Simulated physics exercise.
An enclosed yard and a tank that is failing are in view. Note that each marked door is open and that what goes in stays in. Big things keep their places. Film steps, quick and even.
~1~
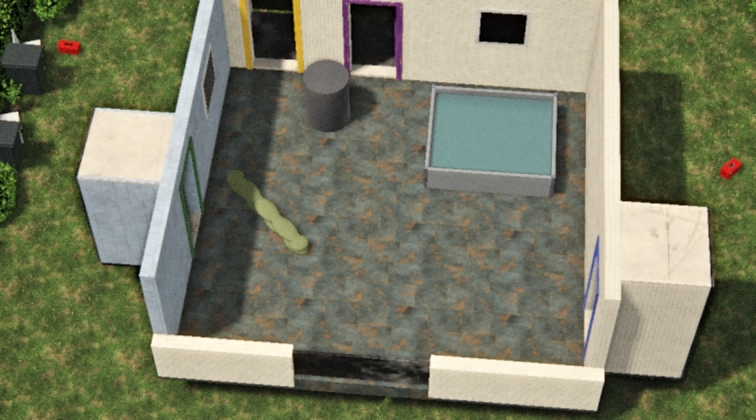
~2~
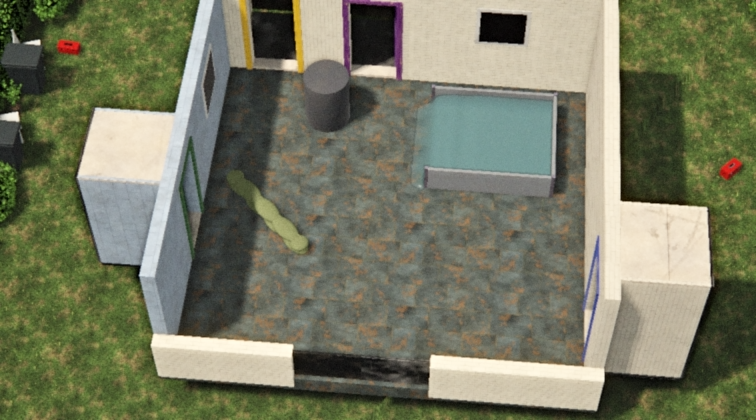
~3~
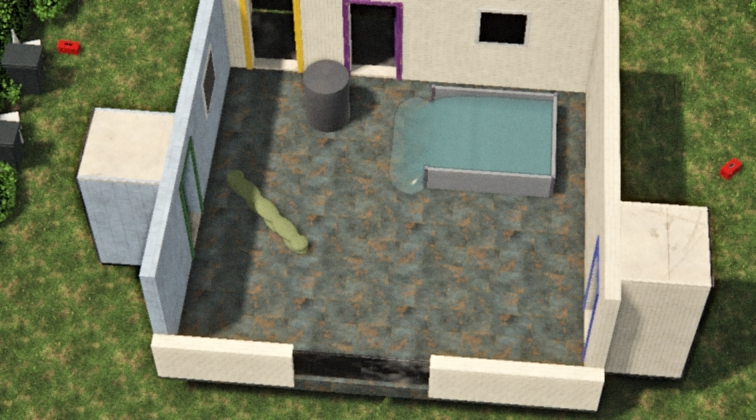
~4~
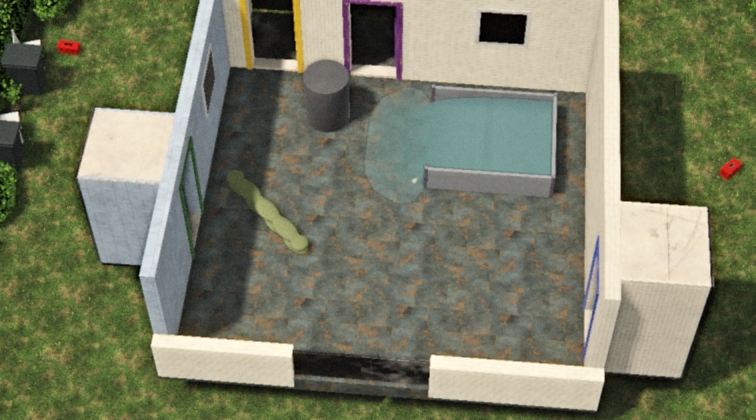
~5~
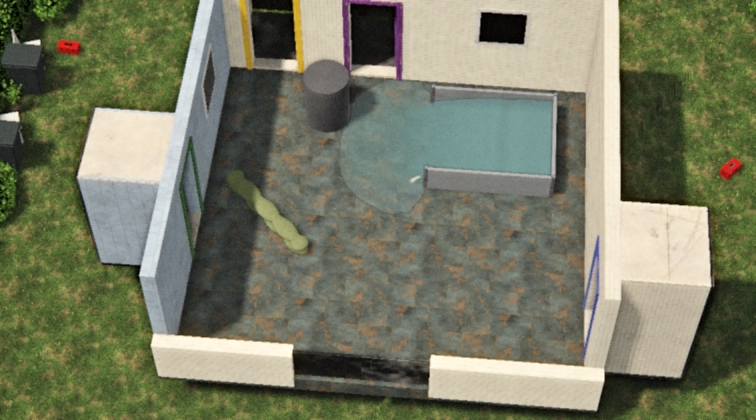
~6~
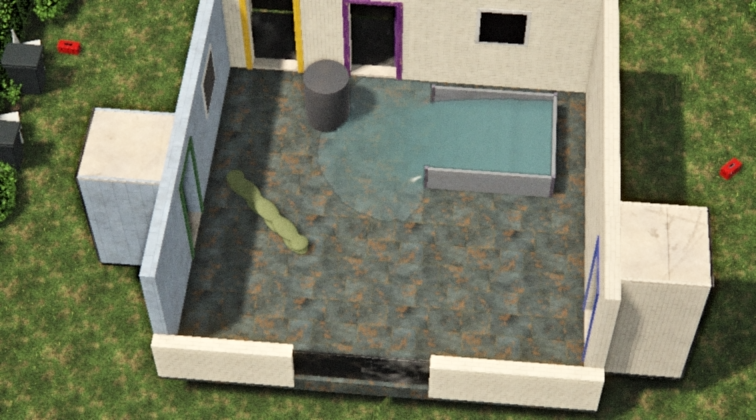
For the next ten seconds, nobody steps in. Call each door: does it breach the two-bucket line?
Calls: The purple door breaches it; the yellow door breaches it; the green door does not breach it; the blue door does not breach it.
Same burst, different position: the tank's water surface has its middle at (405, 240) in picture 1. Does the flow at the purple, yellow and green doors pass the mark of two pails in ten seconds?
Afterwards, purple door undershoots; yellow door overshoots; green door overshoots.
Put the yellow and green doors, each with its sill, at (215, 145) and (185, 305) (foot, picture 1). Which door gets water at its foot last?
The blue door comes last.
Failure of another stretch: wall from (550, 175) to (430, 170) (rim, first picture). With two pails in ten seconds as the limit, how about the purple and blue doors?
Purple door: Below the limit; blue door: Above the limit.
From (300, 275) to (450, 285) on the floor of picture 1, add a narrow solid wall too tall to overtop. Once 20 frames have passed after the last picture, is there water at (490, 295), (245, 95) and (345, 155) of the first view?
Results in order: Bone-dry / swamped / swamped.
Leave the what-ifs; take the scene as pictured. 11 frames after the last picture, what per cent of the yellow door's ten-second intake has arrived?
It should be near 0 percent of the ten-second total.
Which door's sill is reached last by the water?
The blue door.
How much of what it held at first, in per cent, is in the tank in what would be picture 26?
Somewhere around 26 %, give or take.
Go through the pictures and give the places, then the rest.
In the first picture, still water in the tank at (492, 134).
In the second picture, the front is at (419, 185), out from the gap at (431, 140).
In the third picture, water pours out at (431, 141) and has run to (414, 100).
In the fourth picture, water pours out at (431, 142) and has run to (383, 190).
In the fifth picture, the front is at (346, 175), out from the gap at (431, 142).
In the sixth picture, water pours out at (431, 142) and has run to (322, 160).
A moment on, water covers 25 % of the floor; the purple door wet at the sill, nothing in, the yellow door not reached, the green door not reached, the blue door not reached.
Next, water covers 35 % of the floor; the purple door over two buckets in, the yellow door wet at the sill, nothing in, the green door not reached, the blue door not reached.
Then, water covers 40 % of the floor; the purple door far over two buckets in, the yellow door wet at the sill, nothing in, the green door wet at the sill, nothing in, the blue door not reached.
Later, water covers 75 % of the floor; the purple door far over two buckets in, the yellow door over two buckets in, the green door wet at the sill, nothing in, the blue door not reached.
In the end, water covers 90 % of the floor; the purple door far over two buckets in, the yellow door far over two buckets in, the green door wet at the sill, nothing in, the blue door wet at the sill, nothing in.
